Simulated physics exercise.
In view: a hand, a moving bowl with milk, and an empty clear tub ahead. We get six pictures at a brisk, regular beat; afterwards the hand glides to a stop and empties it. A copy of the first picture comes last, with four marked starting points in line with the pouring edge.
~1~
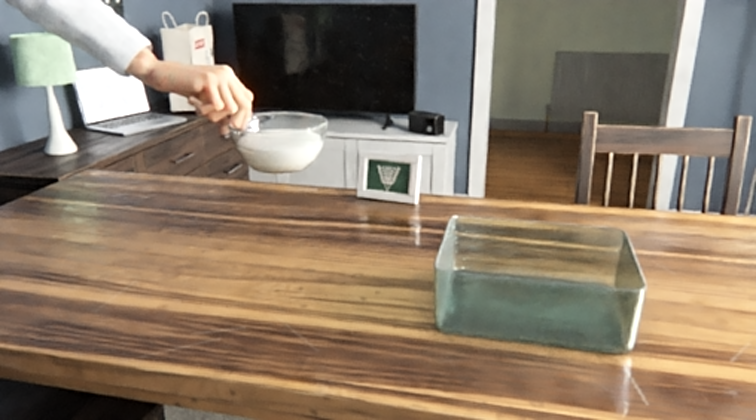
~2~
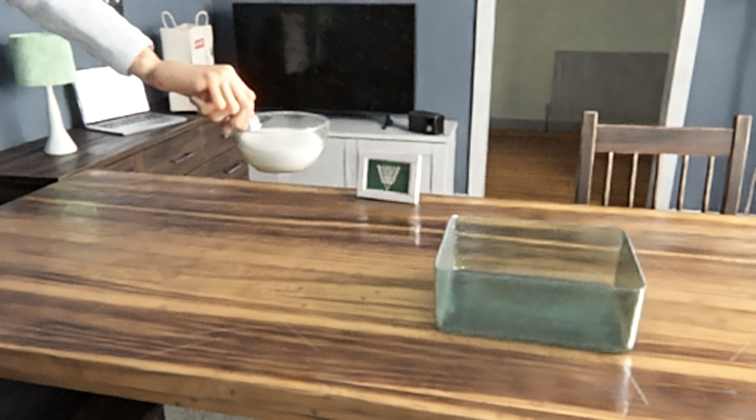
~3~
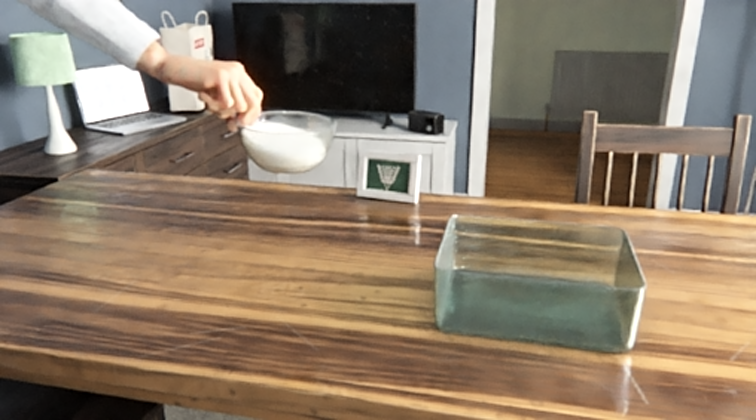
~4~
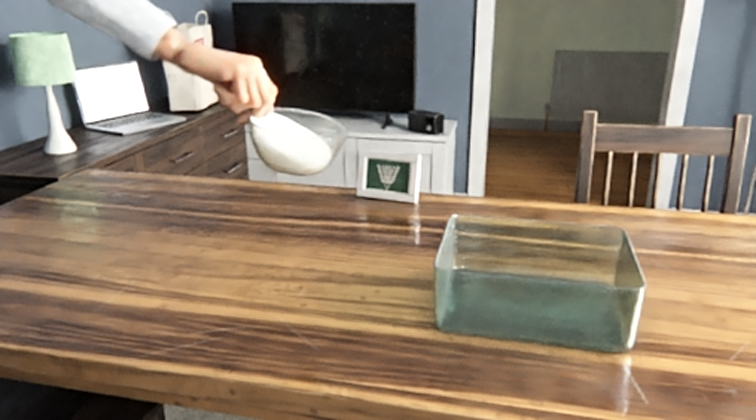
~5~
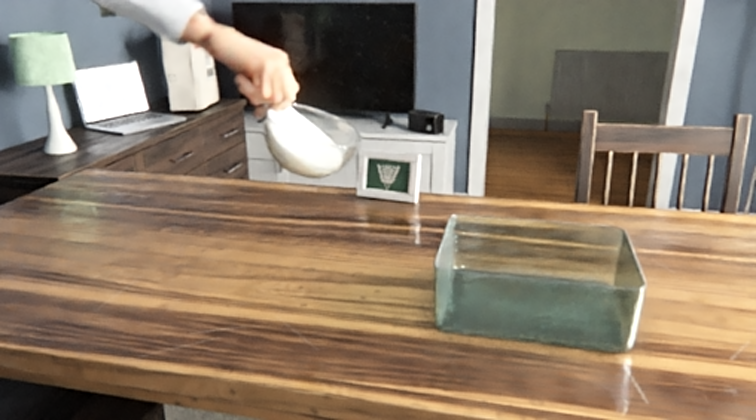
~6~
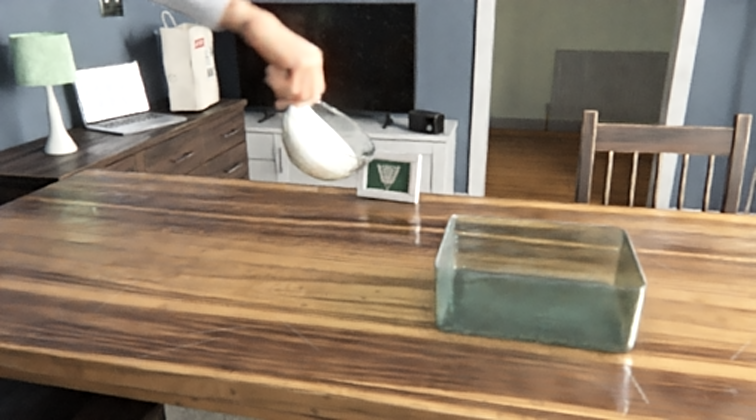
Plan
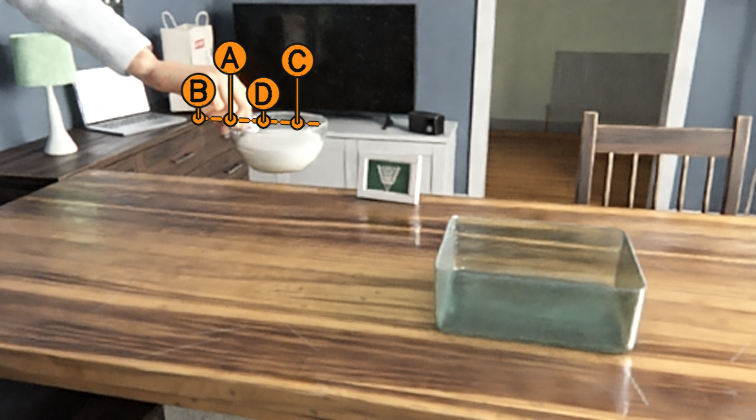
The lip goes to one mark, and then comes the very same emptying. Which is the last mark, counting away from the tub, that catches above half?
That is place C.
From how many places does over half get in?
One of the four.
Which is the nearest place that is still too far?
D.
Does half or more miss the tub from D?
Yes, it does.
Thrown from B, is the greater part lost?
Yes, it does.
On the marked copy, A at (230, 119); B at (198, 118); C at (297, 122); D at (263, 121).
Choosing A, about 0 % lands in the tub, 96 % falls short and 4 % goes beside or beyond.
Choosing B, about 0 % lands in the tub, 100 % falls short.
Choosing C, about 72 % lands in the tub, 16 % falls short and 12 % goes beside or beyond.
Choosing D, about 13 % lands in the tub, 82 % falls short and 5 % goes beside or beyond.
